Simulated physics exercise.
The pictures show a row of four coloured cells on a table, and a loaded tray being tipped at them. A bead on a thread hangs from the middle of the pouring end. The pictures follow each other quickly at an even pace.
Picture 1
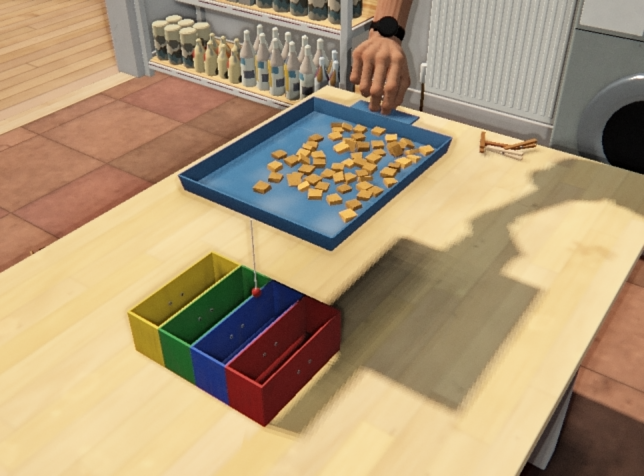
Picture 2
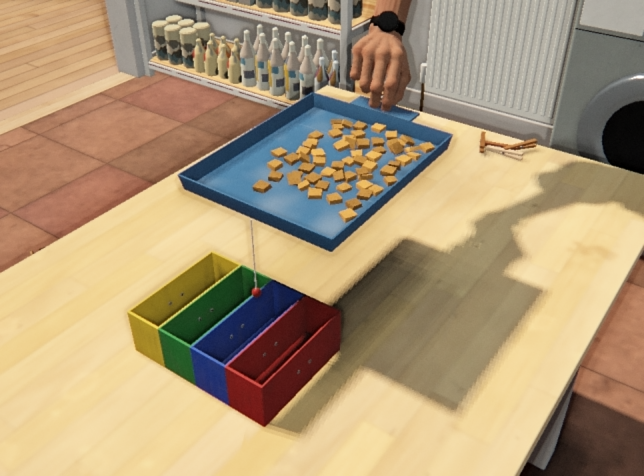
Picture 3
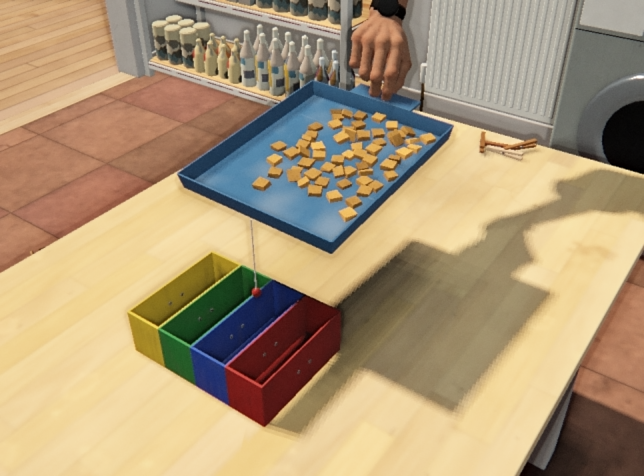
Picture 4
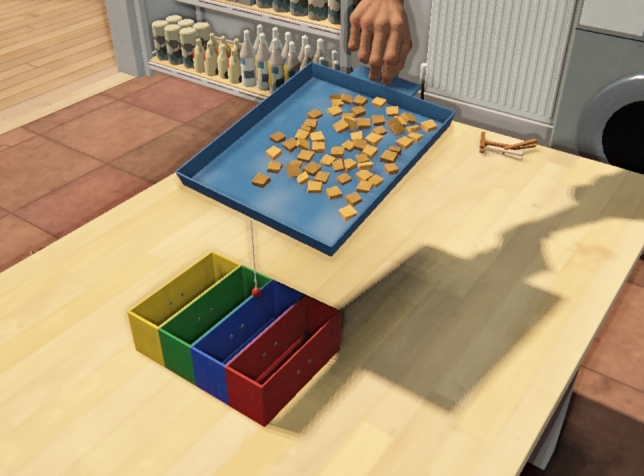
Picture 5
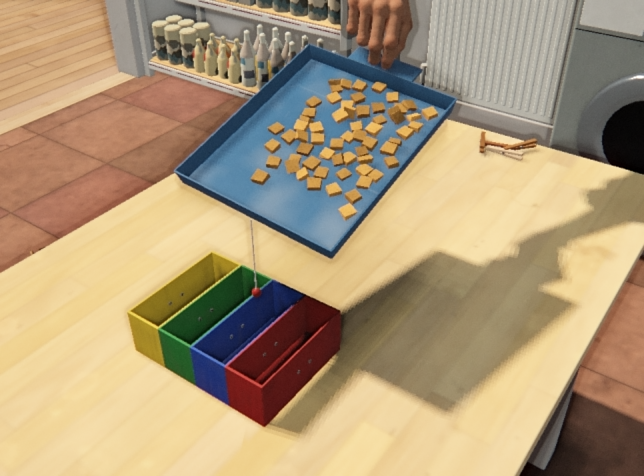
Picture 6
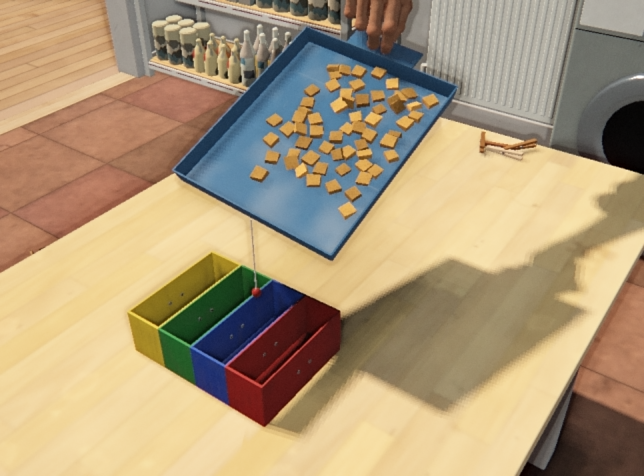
On a kitchen table, a hand raising the far end of a blue tray of cereal squares behind four coloured cells.
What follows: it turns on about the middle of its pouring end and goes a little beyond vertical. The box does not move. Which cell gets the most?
The red cell gets the most.
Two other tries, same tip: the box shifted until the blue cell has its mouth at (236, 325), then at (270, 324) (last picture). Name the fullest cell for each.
The first try: The cell in red. The second: The red one.
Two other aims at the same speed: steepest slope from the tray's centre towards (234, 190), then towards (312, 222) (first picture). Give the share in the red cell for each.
The first gives 0 %, the second 40 %.
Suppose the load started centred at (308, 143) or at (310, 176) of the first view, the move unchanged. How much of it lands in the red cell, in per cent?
Near 40 % and 40 %.
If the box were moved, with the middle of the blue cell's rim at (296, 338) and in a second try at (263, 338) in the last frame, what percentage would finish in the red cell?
Near 40 % and 60 %.
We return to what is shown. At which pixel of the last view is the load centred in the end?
Close to (311, 388).
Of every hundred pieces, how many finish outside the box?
Some 50 per cent.
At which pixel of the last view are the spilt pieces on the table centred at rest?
Close to (341, 402).
Soon after the last picture, tray tipped steeply; nearly all on the tray; a stray few falling or outside the box.
A little later, tray tipped past a quarter turn; about a quarter on the tray; a small part in the red cell; a stray few in the blue cell; about half falling or outside the box.
Later still, tray tipped past a quarter turn; about a third in the red cell; a small part in the blue cell; about half falling or outside the box.
At rest, tray tipped past a quarter turn; about a third in the red cell; a small part in the blue cell; none in the green cell; none in the yellow cell; about half outside the box.
